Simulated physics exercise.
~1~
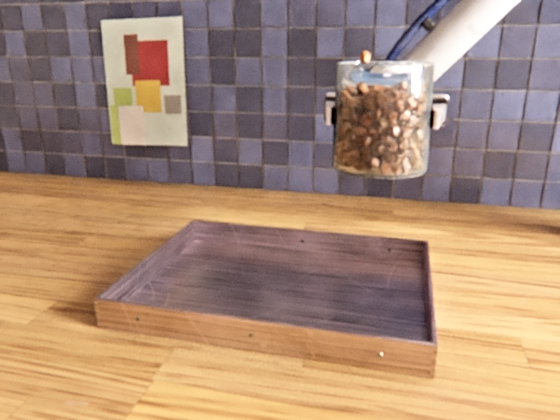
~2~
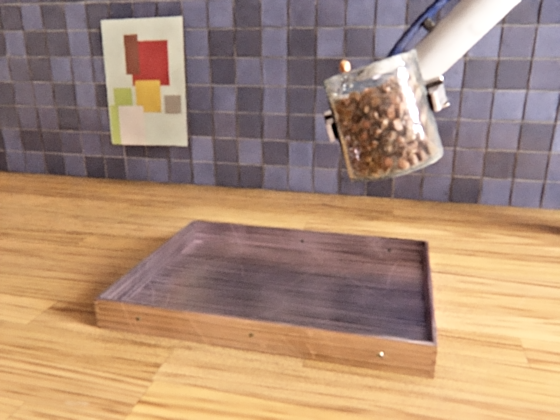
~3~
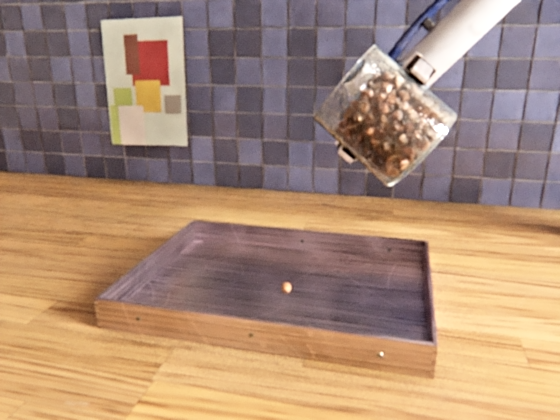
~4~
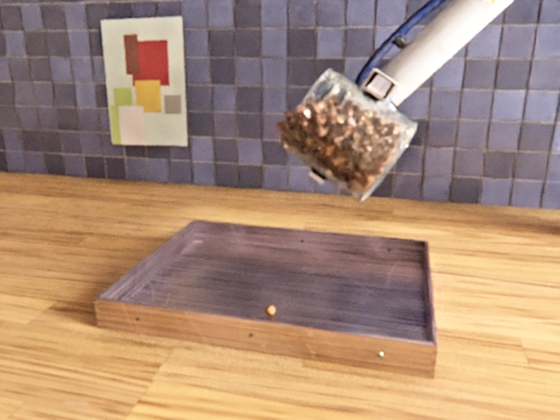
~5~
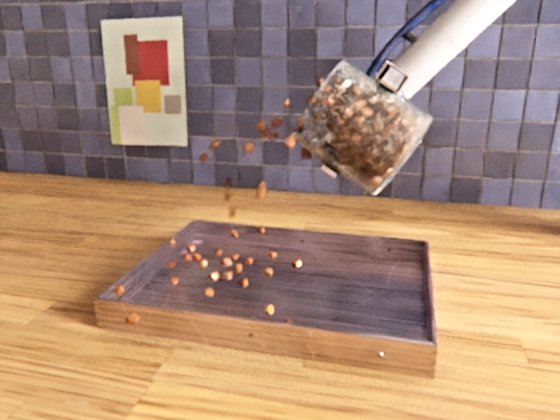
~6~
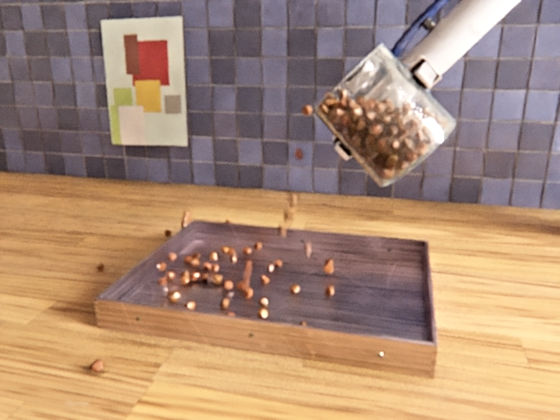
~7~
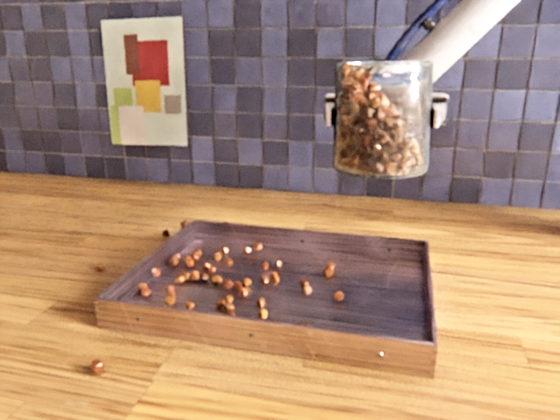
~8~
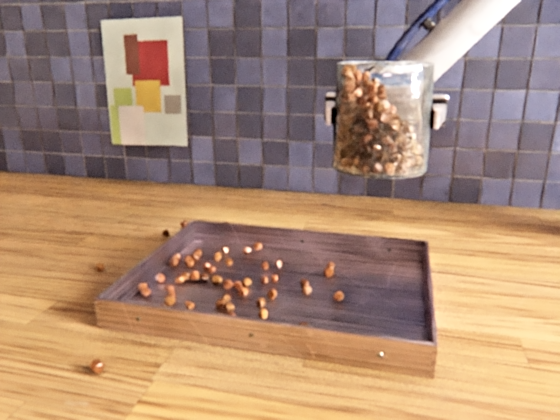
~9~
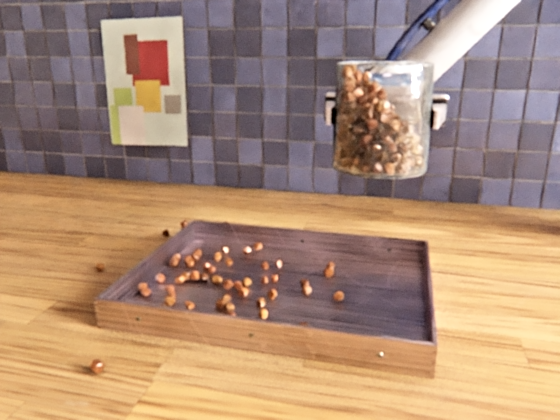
A clear cup full of brown pellets, held by a robot arm, hangs upright above a shallow wooden tray on a wooden table, with blue tiles behind. The arm tips the cup toward the left, and a single pellet drops into the tray. The cup leans further and shifts left, and then a burst of pellets spills over its lip, scattering across the tray. As the arm eases the cup back, the last few fall, and a few stray pellets land on the table. The cup returns upright and holds still, still mostly full.
